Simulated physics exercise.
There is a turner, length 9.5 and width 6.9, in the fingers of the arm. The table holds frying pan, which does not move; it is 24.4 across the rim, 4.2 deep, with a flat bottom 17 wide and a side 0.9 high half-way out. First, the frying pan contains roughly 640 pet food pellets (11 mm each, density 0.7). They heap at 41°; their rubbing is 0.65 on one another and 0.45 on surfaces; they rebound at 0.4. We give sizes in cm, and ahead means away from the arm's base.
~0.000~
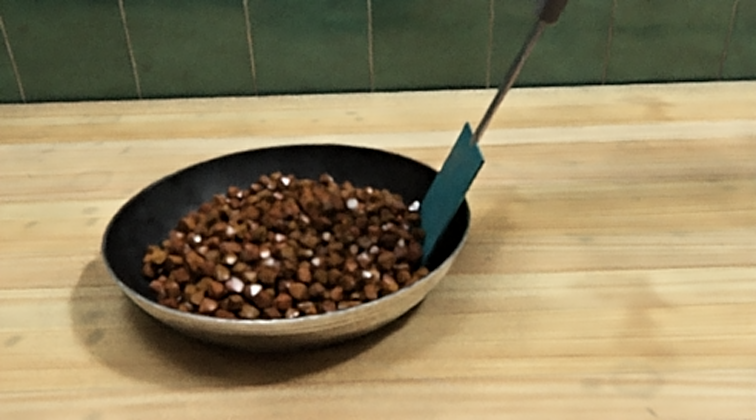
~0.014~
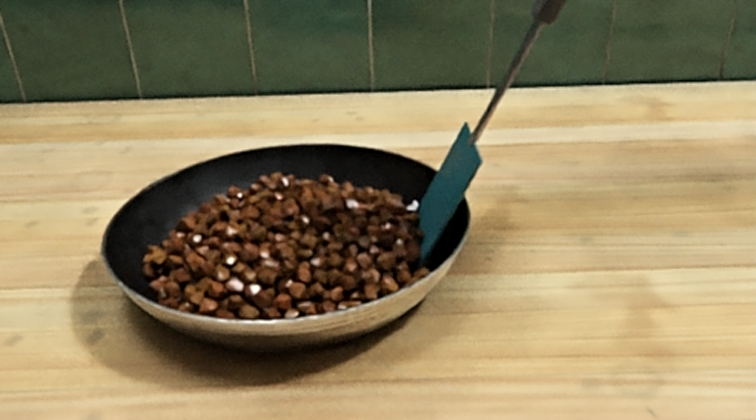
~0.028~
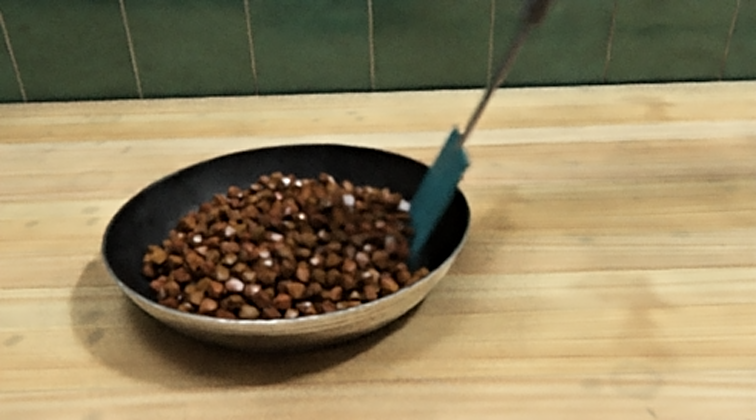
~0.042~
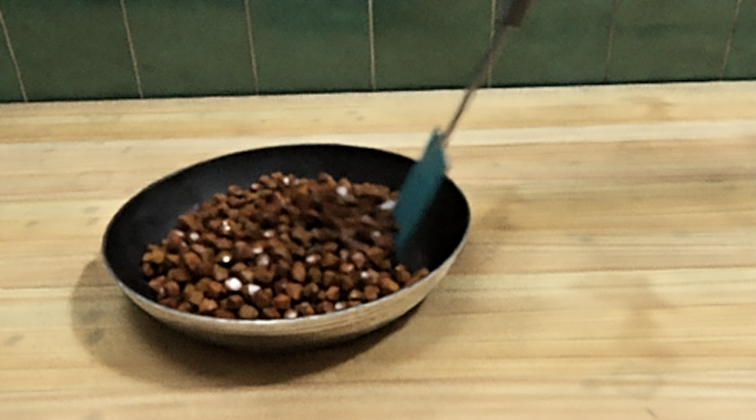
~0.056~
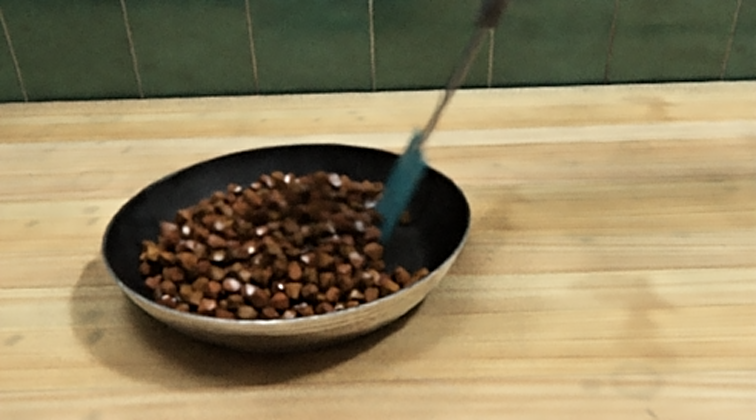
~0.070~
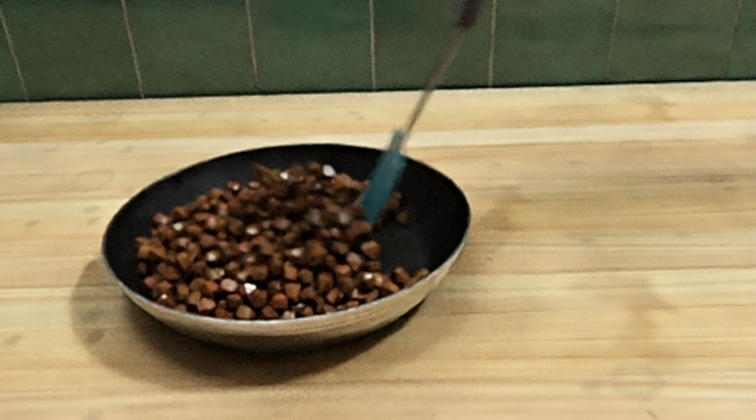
On a wooden counter by green tiles, a teal turner sweeping leftward through brown pellets in a still frying pan, baring its right side.
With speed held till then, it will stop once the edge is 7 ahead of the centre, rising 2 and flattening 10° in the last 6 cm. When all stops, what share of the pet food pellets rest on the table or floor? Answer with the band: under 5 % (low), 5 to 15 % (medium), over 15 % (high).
High, over 15 %.
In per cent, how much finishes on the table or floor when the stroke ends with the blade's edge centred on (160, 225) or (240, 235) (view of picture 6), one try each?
First try about 35 percent, second about 5 percent.
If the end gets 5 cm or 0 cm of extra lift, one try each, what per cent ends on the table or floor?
Result: Approx. 20 % and 15 %, one try each.
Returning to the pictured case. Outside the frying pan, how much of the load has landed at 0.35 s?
I'd say close to 20 in a hundred.
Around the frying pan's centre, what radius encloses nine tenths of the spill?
Radial distance: Approx. 25 cm.
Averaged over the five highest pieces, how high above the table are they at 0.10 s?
I'd put them at about 7 centimetres above the table.
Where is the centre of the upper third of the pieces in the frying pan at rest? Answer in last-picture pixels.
Around (184, 227).
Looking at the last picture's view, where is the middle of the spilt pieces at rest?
At about (32, 280) in the last picture.
After 0.10 s, sloping 64°, highest piece 8 above the table; 638 in the frying pan.
After 0.14 s, sloping 60°, highest piece 8 above the table; 638 in the frying pan.
After 0.35 s, sloping 54°, highest piece 6 above the table; 507 in the frying pan, 125 on the table or floor, 6 on the blade or in flight.
After 1.40 s, sloping 54°, highest piece 5 above the table; 506 in the frying pan, 132 on the table or floor.
At rest, 506 in the frying pan, 132 on the table or floor. That is 21 % on the table or floor.
